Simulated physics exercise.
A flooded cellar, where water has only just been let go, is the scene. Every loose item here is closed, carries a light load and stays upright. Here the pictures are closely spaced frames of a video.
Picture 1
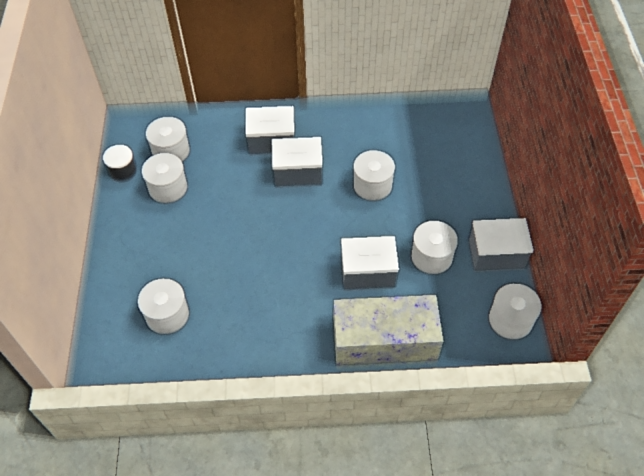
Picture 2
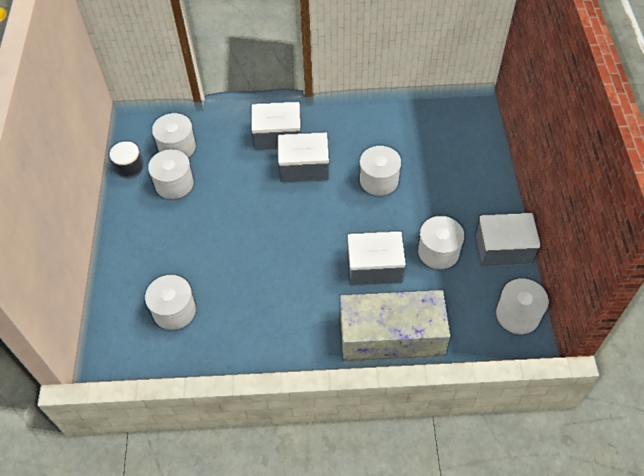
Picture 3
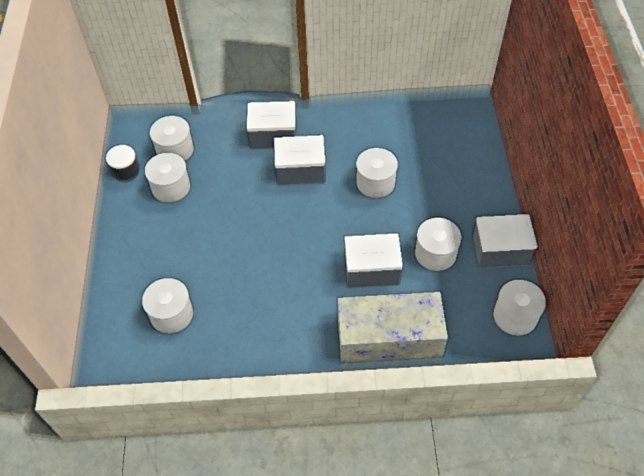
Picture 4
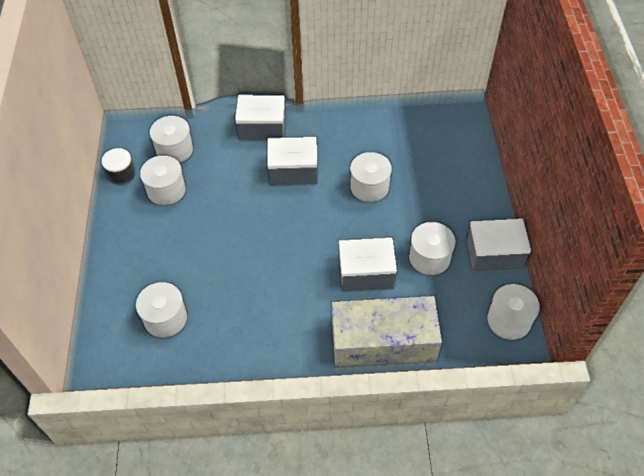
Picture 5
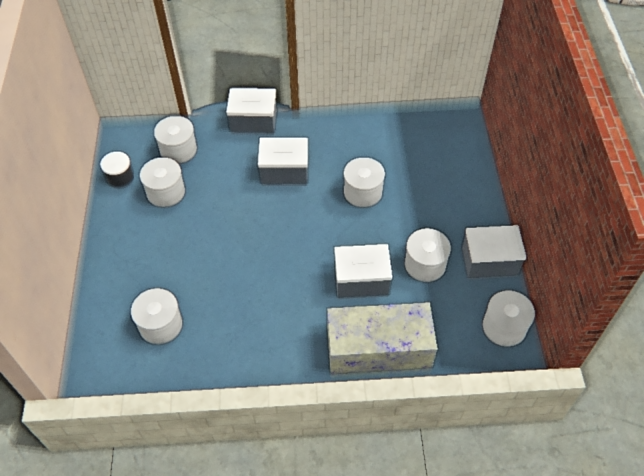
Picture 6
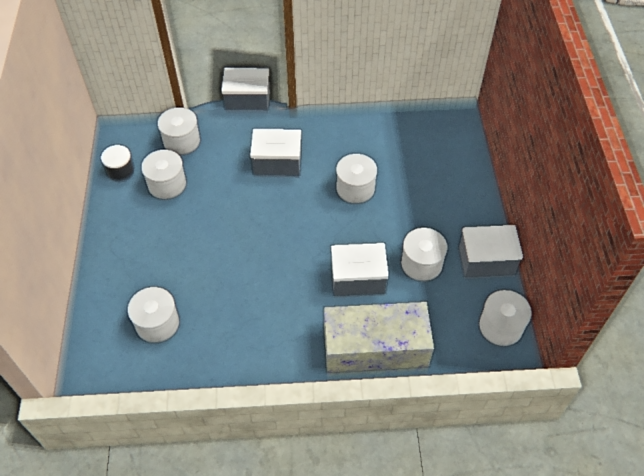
In a flooded cellar, the door opens and pale boxes and tubs drift toward the doorway.
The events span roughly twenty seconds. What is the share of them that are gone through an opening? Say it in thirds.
The fraction ends up in the one-to-two-thirds band.
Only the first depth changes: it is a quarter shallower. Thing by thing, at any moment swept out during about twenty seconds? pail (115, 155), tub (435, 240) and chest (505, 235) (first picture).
Log - object 1: Lost; object 2: Still there; object 3: Still there.
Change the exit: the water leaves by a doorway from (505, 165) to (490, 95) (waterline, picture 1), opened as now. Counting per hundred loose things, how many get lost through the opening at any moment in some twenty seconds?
Estimate: Close to 60 per cent.
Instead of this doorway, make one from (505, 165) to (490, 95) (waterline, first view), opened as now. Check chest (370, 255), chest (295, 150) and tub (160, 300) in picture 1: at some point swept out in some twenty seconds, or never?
Per object, as asked: Flushed / flushed / not flushed.
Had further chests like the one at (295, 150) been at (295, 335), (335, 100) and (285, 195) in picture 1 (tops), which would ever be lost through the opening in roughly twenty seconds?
Remains, exits, exits.
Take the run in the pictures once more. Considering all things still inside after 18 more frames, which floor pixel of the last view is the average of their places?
Near (346, 238).
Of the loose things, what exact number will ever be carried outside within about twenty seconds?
Tally: 6.
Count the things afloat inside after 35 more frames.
5.
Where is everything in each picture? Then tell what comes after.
The first frame shows a chest at (270, 120), afloat; a tub at (166, 132) floats; 0 of 11 have shifted.
The second frame shows a chest at (276, 116), afloat; a tub at (172, 128), afloat; 0 of 11 have shifted.
The third frame shows a chest at (271, 115) floats, close to its start; a tub at (170, 131), afloat; 1 of 11 have shifted.
The fourth frame shows a chest at (260, 108), afloat, close to its start; a tub at (169, 130) floats, close to its start; 3 of 11 have shifted.
The fifth frame shows a chest at (251, 101) floats, a stride from its start; a tub at (174, 130), afloat, close to its start; 5 of 11 have shifted.
The sixth frame shows a chest at (245, 80), afloat, a stride from its start; a tub at (177, 122), afloat, a stride from its start; 6 of 11 have shifted.
A moment on, 2 of 11 are out; 9 afloat.
Next, 5 of 11 are out; 6 afloat.
Later, 6 of 11 are out; 5 afloat.
In the end, 6 of 11 are out; 5 afloat.
